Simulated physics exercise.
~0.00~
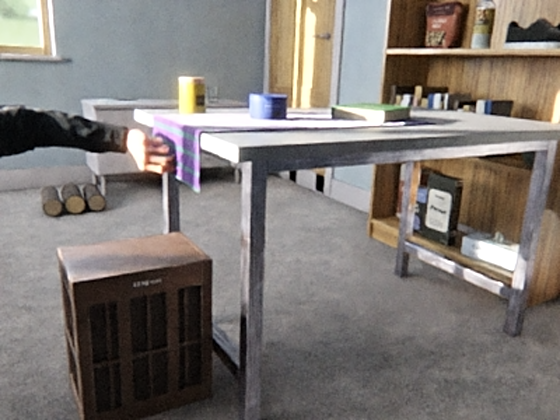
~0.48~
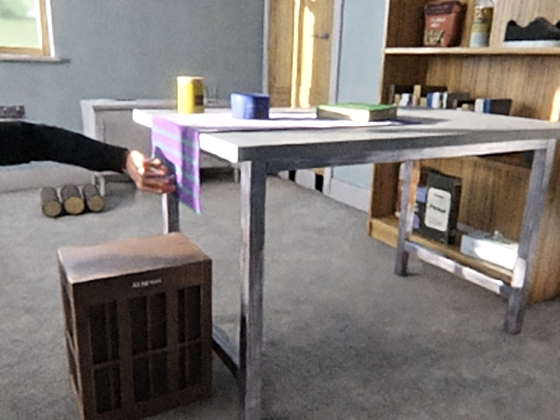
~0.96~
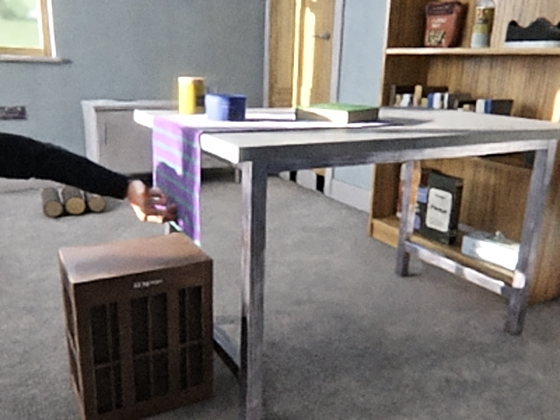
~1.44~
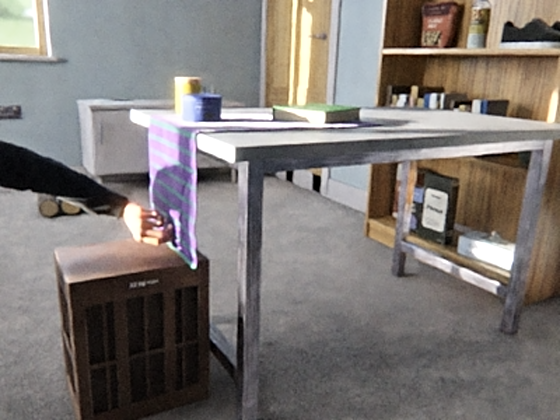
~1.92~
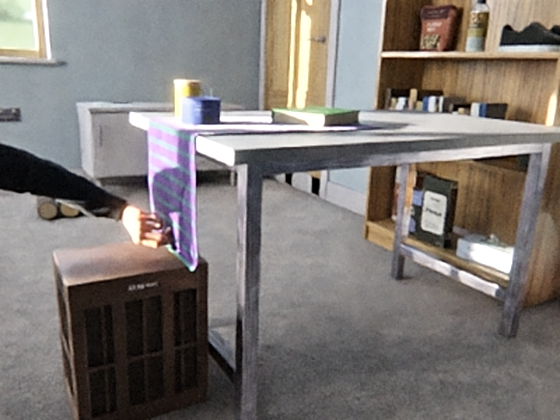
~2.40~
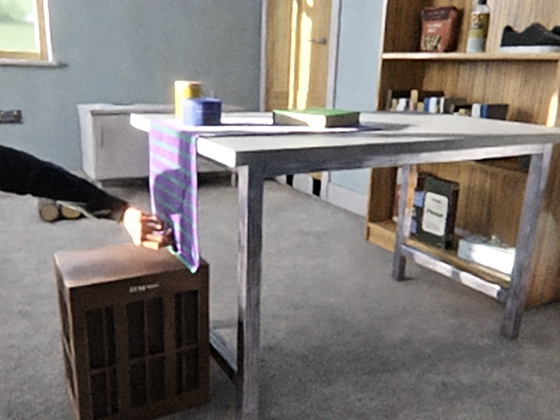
A hand draws a purple scarf down onto a brown crate, shifting the tub and book left.
